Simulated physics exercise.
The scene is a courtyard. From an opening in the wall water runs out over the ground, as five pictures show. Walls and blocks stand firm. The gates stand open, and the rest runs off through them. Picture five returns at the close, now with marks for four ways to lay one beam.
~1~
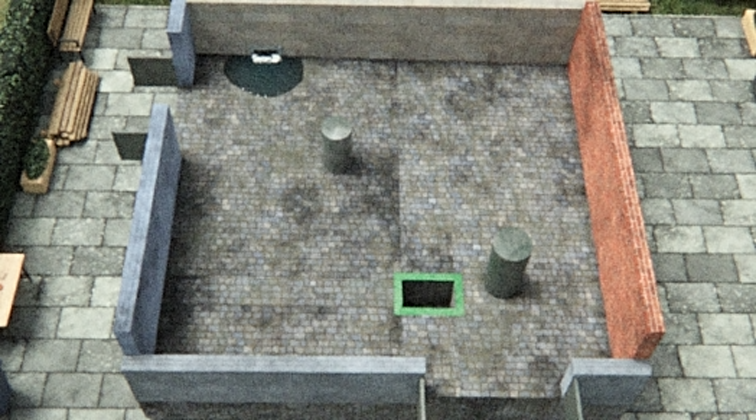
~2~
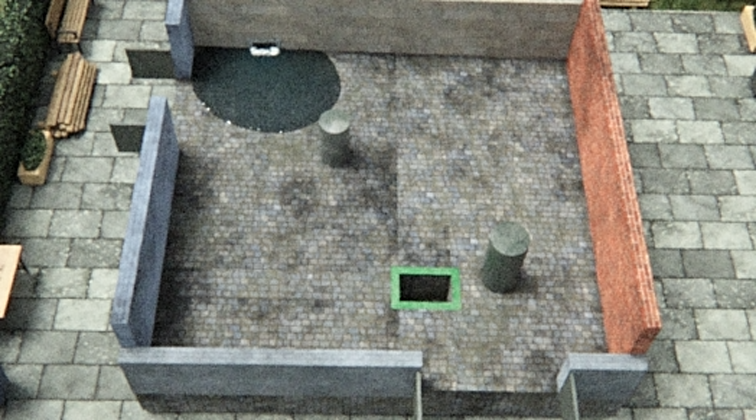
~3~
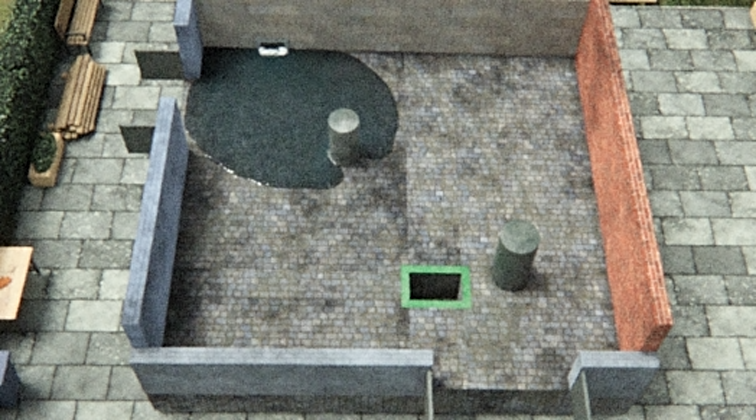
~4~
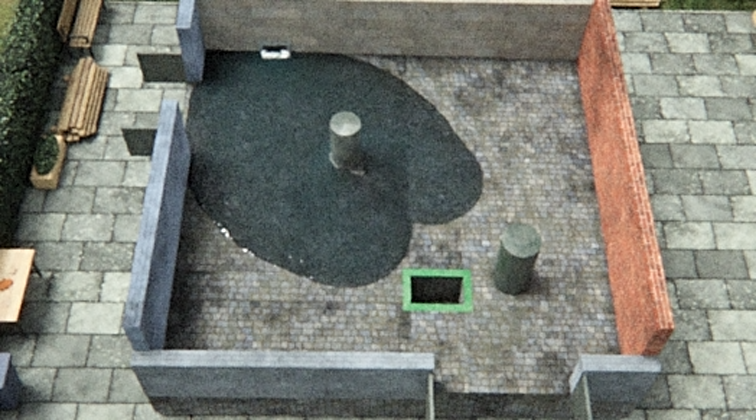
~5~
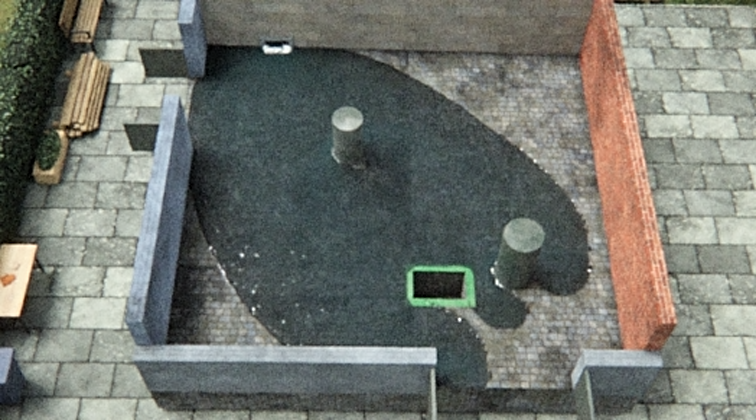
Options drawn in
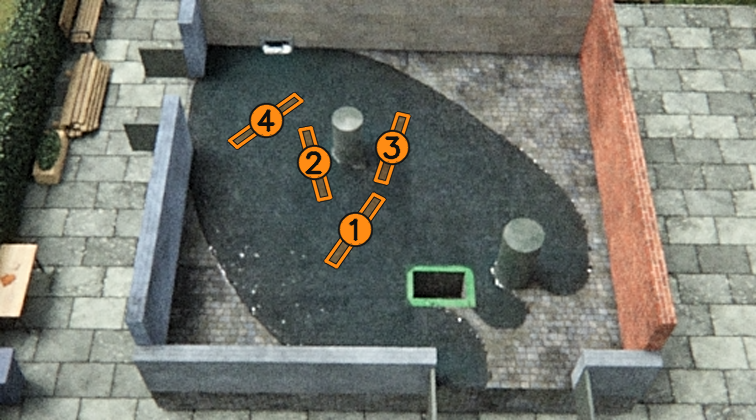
Dark water spreads from a small white outlet at the top left of a paved courtyard, seen from high above with the view shifting very slightly. Grey-blue walls stand left and front, a red brick wall right, with two grey cylinders and a green-rimmed drain pit between them. The water widens rightward and forward, wraps around the left cylinder, then surrounds the pit and reaches the right cylinder.
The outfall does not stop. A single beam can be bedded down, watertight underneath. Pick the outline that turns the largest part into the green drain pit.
Choose 3.
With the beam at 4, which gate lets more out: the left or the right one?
The right one.
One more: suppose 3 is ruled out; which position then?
2 it is.
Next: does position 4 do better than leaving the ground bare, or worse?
Worse.
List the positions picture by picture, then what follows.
Outfall at (266, 51); green drain pit at (429, 294); open gate at (491, 382); open gate at (187, 121); front seen at (243, 87), 3 % of the ground wet; green drain pit still dry, in the first picture.
Front seen at (305, 122), 9 % of the ground wet; green drain pit still dry, in the second picture.
Front seen at (382, 156), 20 % of the ground wet; green drain pit still dry, in the third picture.
Front seen at (380, 272), 39 % of the ground wet; green drain pit still dry, in the fourth picture.
Front seen at (581, 275), 62 % of the ground wet; green drain pit taking water, in the fifth picture.
On the marked copy, 1 from (331, 263) to (378, 196); 2 from (305, 128) to (324, 198); 3 from (381, 181) to (403, 114); 4 from (233, 143) to (298, 97).
With 1, about 7 % of the stream goes into the green drain pit, about 93 % out by the gates.
With 2, about 16 % of the stream goes into the green drain pit, about 84 % out by the gates.
With 3, about 24 % of the stream goes into the green drain pit, about 75 % out by the gates.
With 4, about 11 % of the stream goes into the green drain pit, about 88 % out by the gates.
